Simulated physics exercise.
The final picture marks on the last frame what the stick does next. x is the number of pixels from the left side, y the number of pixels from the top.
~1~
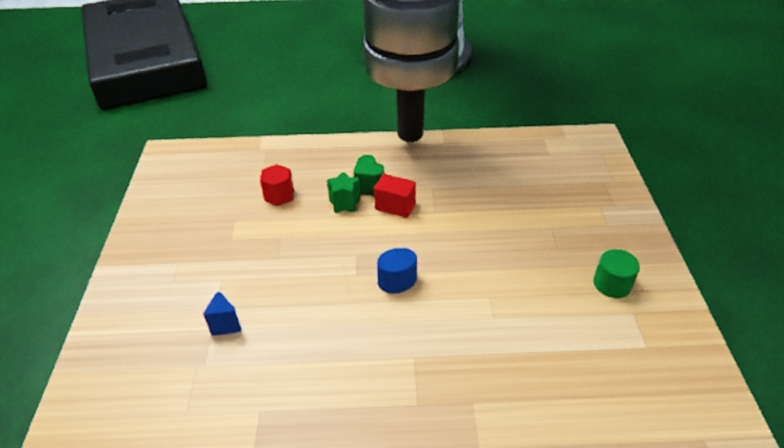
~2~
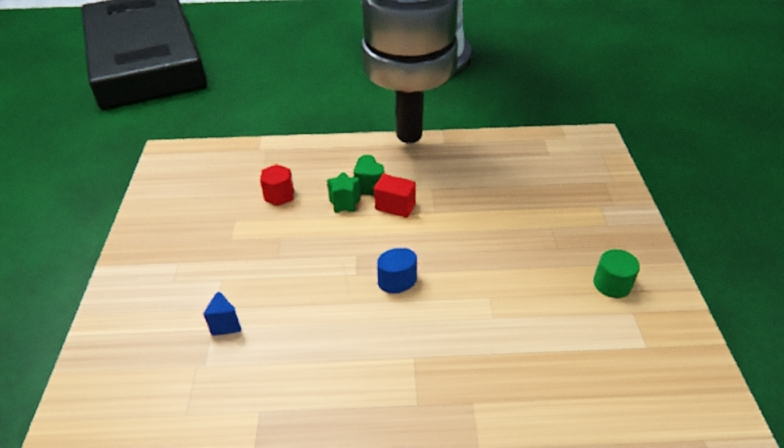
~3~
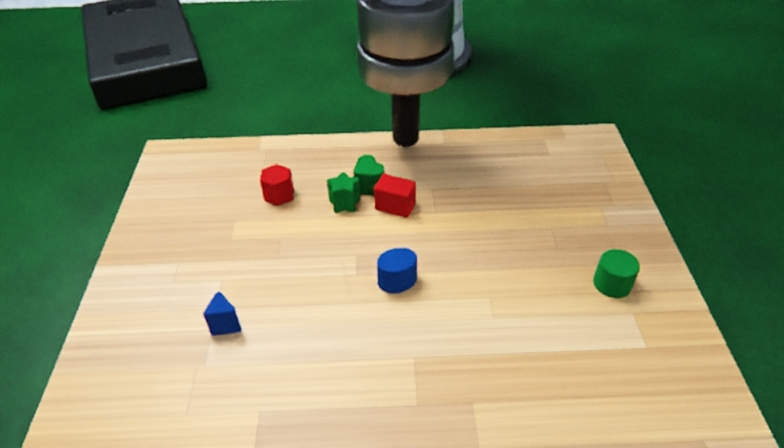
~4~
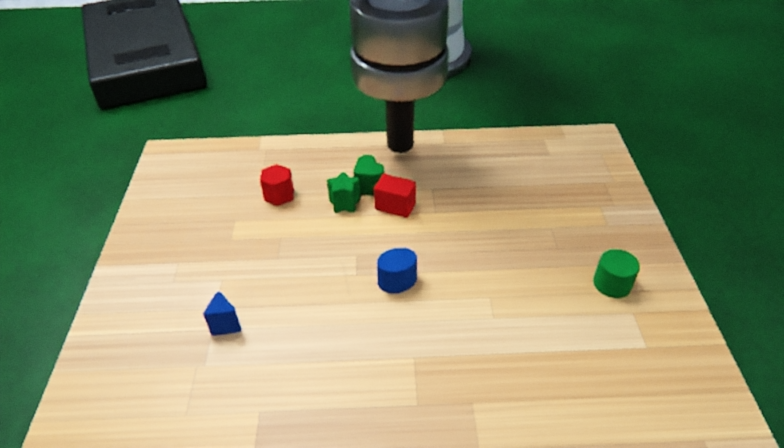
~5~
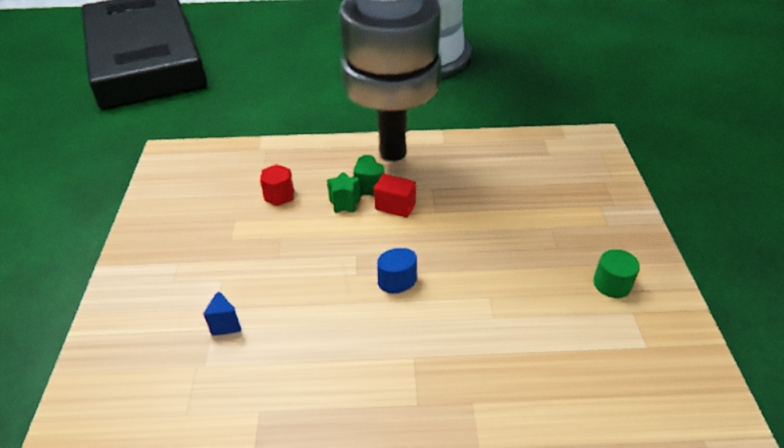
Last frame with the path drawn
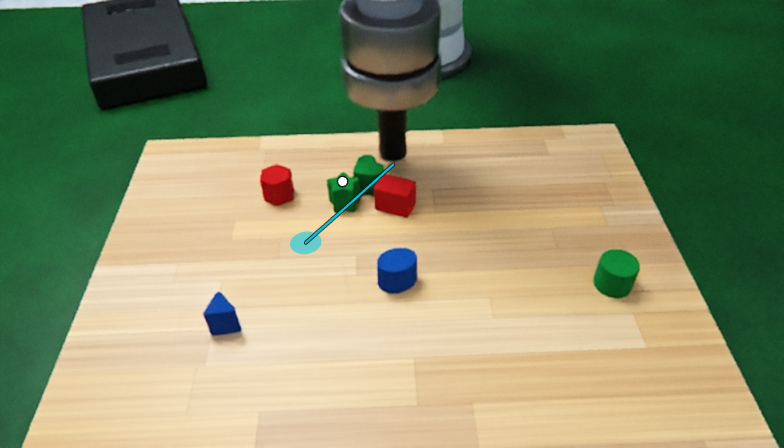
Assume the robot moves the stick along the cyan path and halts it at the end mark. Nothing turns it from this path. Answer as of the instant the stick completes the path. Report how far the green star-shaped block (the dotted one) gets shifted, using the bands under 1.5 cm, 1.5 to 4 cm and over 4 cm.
The move is long, over 4 cm.
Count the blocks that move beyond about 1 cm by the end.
This push will displace two blocks.
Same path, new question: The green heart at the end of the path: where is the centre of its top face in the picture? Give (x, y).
So, by the moment the path ends, you'll find the top centre of the green heart at (286, 239).
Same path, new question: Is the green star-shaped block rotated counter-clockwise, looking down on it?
I expect not.
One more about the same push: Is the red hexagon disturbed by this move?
That block is going to be left alone.
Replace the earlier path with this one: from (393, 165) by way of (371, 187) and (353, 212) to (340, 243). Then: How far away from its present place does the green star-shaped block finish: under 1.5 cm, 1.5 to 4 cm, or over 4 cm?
Travels over 4 cm.
The line goes straight from (393, 165) to (306, 243); the dot is on the green star-shaped block.
On the path given first. One third of the way, stick at (365, 179); green star-shaped block at (328, 195), turned 30° clockwise; green heart at (351, 182), turned 25° anticlockwise.
Two thirds of the way, stick at (336, 205); green star-shaped block at (293, 220), turned 40° clockwise; green heart at (320, 210), turned 30° anticlockwise.
At the end, stick at (304, 233); red hexagon unmoved; green star-shaped block at (256, 242), turned 45° clockwise; green heart at (286, 239), turned 30° anticlockwise; red rectangular block unmoved.
